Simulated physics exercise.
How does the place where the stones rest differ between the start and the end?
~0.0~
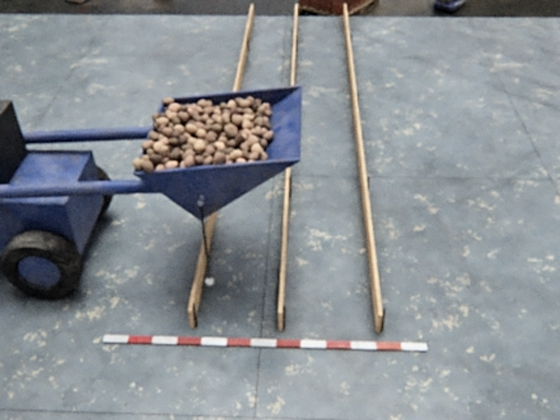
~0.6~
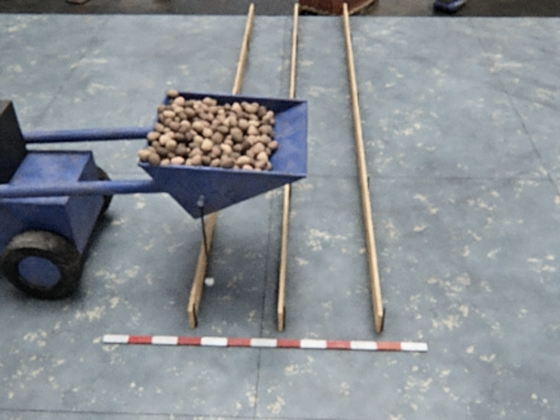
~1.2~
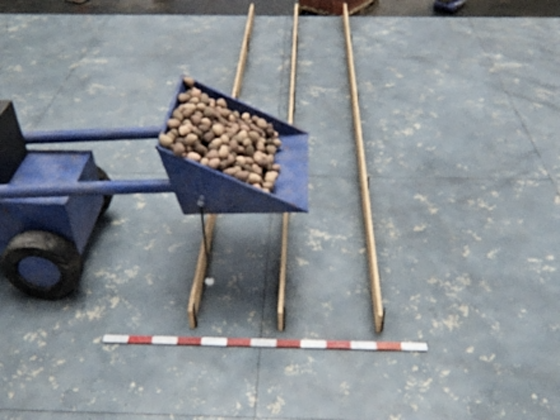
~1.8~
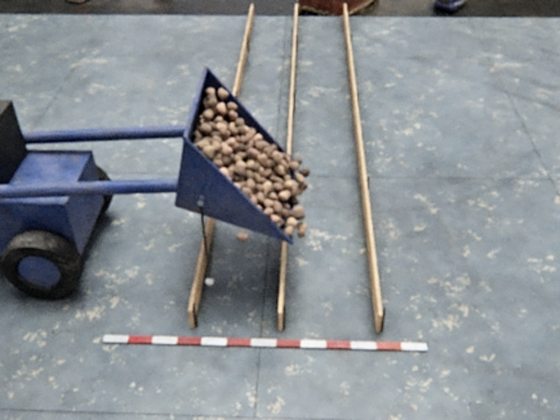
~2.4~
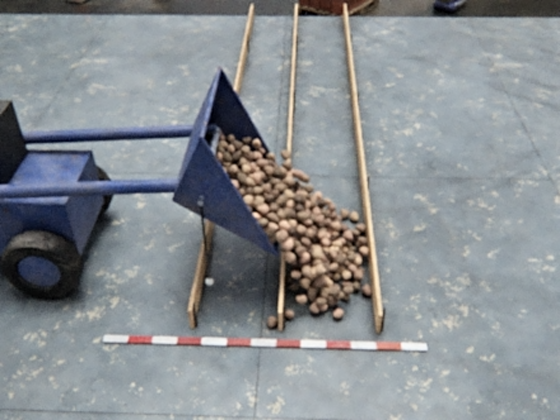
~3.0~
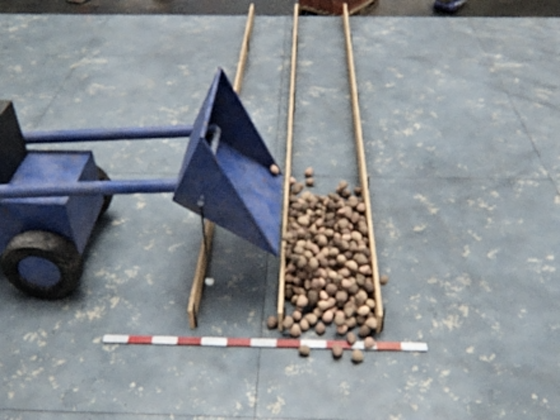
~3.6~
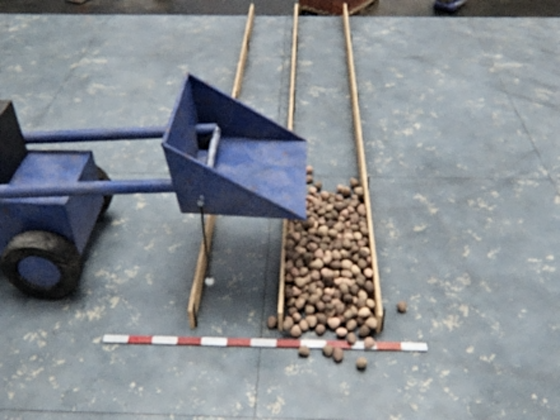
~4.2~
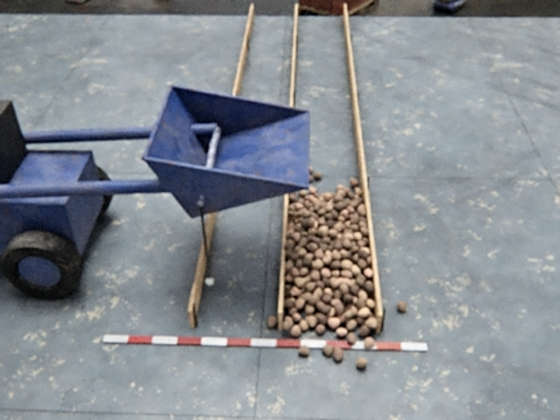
At the start the stones are heaped in the raised blue bucket, while at the end they lie lower and further right on the floor, nearly all of them between the middle and right planks.
